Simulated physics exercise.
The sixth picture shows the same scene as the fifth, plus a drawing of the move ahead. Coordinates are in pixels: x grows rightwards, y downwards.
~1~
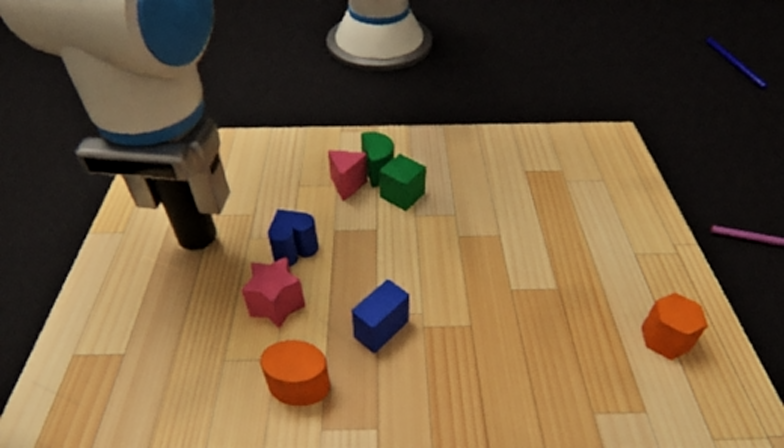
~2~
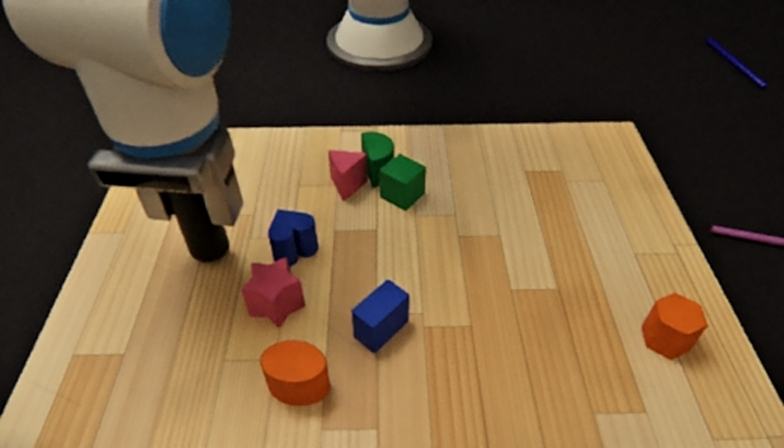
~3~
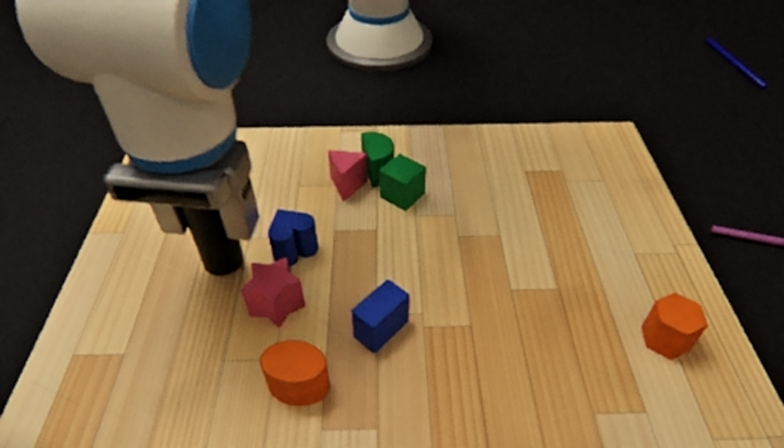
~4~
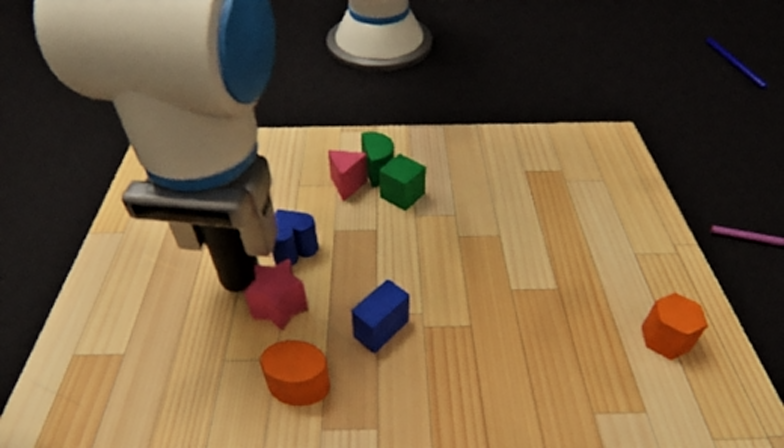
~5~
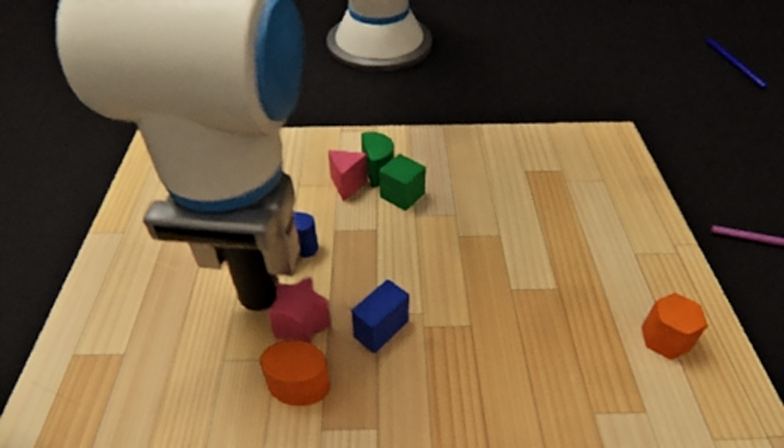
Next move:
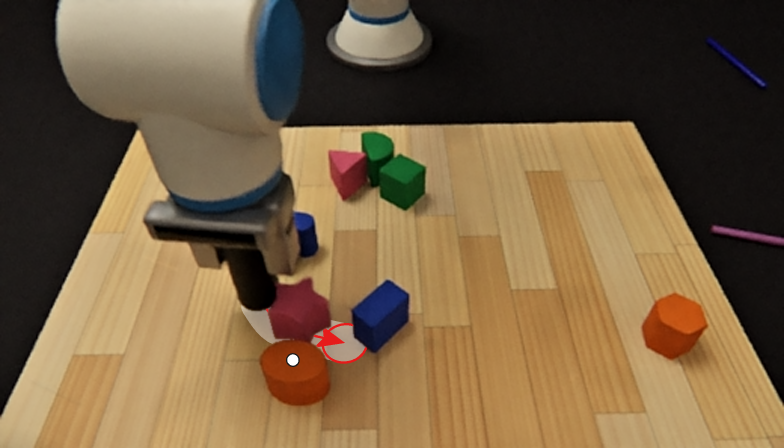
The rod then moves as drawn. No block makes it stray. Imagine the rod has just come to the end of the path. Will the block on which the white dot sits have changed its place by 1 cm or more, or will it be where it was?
The block on which the white dot sits keeps its place.
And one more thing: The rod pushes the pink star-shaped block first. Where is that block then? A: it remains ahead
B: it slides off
I choose A.
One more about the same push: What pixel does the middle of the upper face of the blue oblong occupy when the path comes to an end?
The top centre is at (406, 308).
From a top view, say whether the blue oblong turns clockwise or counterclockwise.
Counterclockwise rotation.
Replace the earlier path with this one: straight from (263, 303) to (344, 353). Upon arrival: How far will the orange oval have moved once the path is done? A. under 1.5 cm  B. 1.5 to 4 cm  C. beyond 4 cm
I'll go with A - under 1.5 cm.
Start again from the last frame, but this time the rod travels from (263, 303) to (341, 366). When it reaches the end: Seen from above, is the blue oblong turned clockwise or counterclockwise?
Top view: Counterclockwise.
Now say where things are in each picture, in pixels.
The first picture shows rod's lower end at (198, 236); orange oval at (293, 360); pink star-shaped block at (270, 278); blue oblong at (381, 302).
The second picture shows rod at (210, 248); blocks still.
The third picture shows rod at (224, 261); blocks still.
The fourth picture shows rod at (241, 276); pink star-shaped block at (273, 280).
The fifth picture shows rod at (260, 294); orange oval at (293, 360); pink star-shaped block at (297, 298); blue oblong at (381, 302).
Drawn move, from (263, 303) by way of (281, 325) and (312, 335) to (345, 343); the dot is on the orange oval.
On the path given first. Halfway along, rod at (294, 323); pink star-shaped block at (338, 325); blue oblong at (392, 305), turned 30° anticlockwise.
At the end, rod at (344, 334); orange oval still; pink star-shaped block at (378, 349), turned 25° clockwise; blue oblong at (406, 308), turned 70° anticlockwise.
